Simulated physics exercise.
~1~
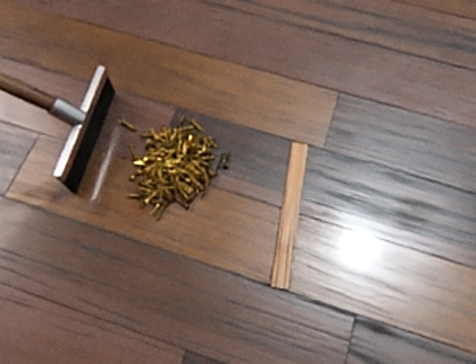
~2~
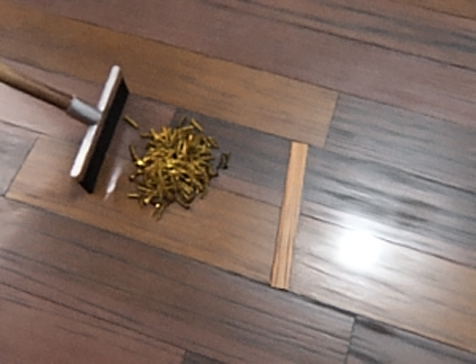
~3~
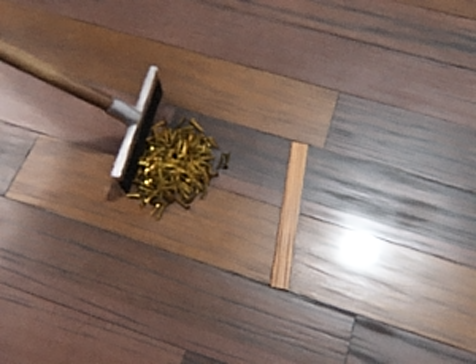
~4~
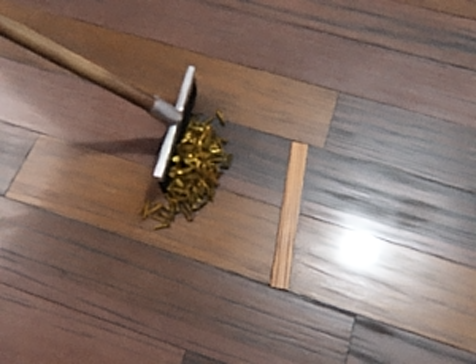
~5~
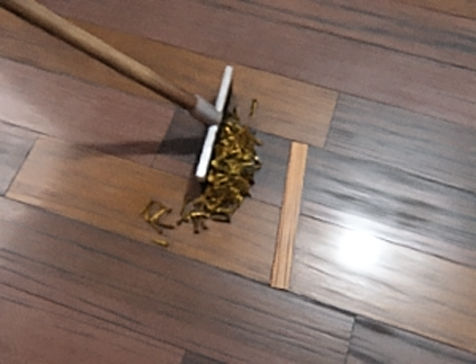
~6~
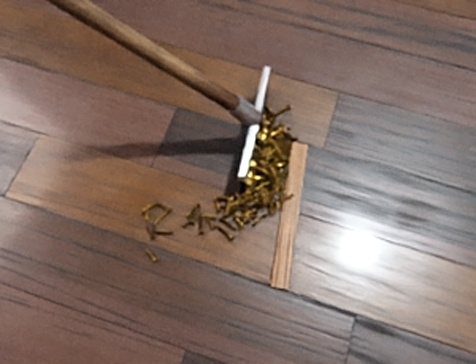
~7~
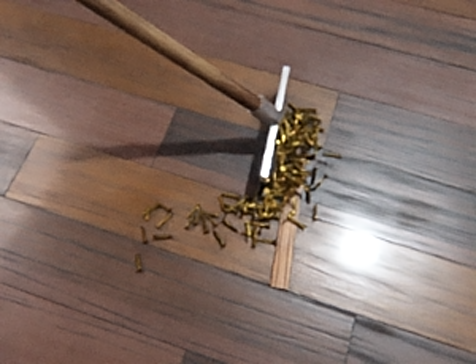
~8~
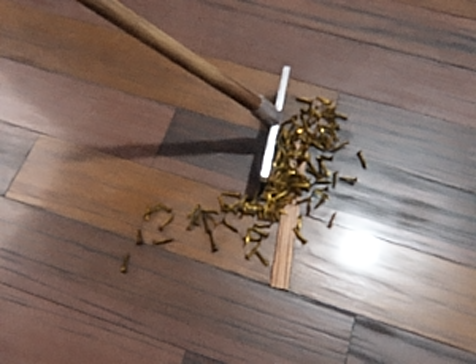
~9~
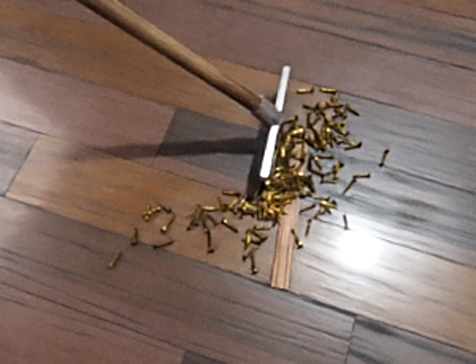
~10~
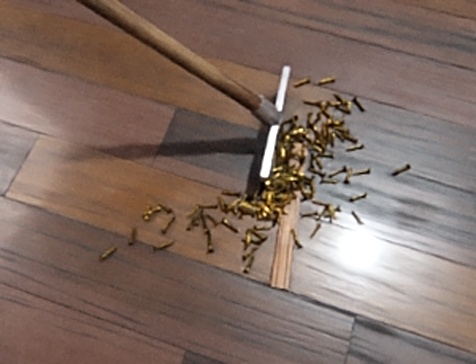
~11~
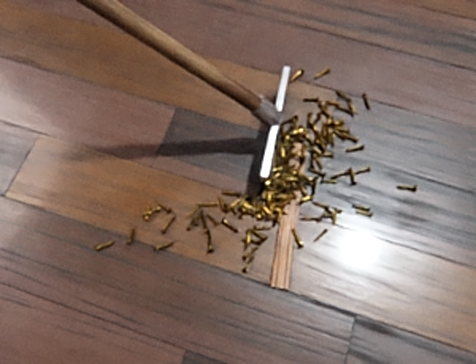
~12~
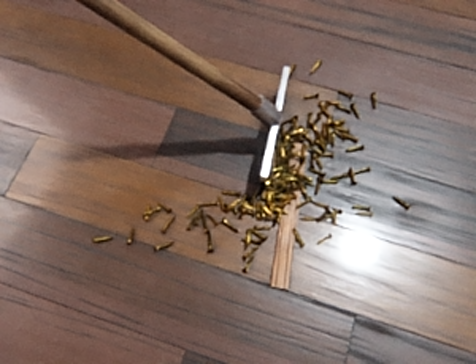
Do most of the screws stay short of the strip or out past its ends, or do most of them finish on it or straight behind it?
Most of the screws end up short of the strip or out past its ends. Only a smaller share of them, though still a noticeable one, comes to rest on the strip or straight behind it.
In the video, a squeegee with a wooden handle pushes a pile of brass-coloured screws rightwards across a wooden floor towards a narrow fixed strip. The blade stops near the strip, and the screws spread further before settling, scattered around the blade, with some beyond the strip.
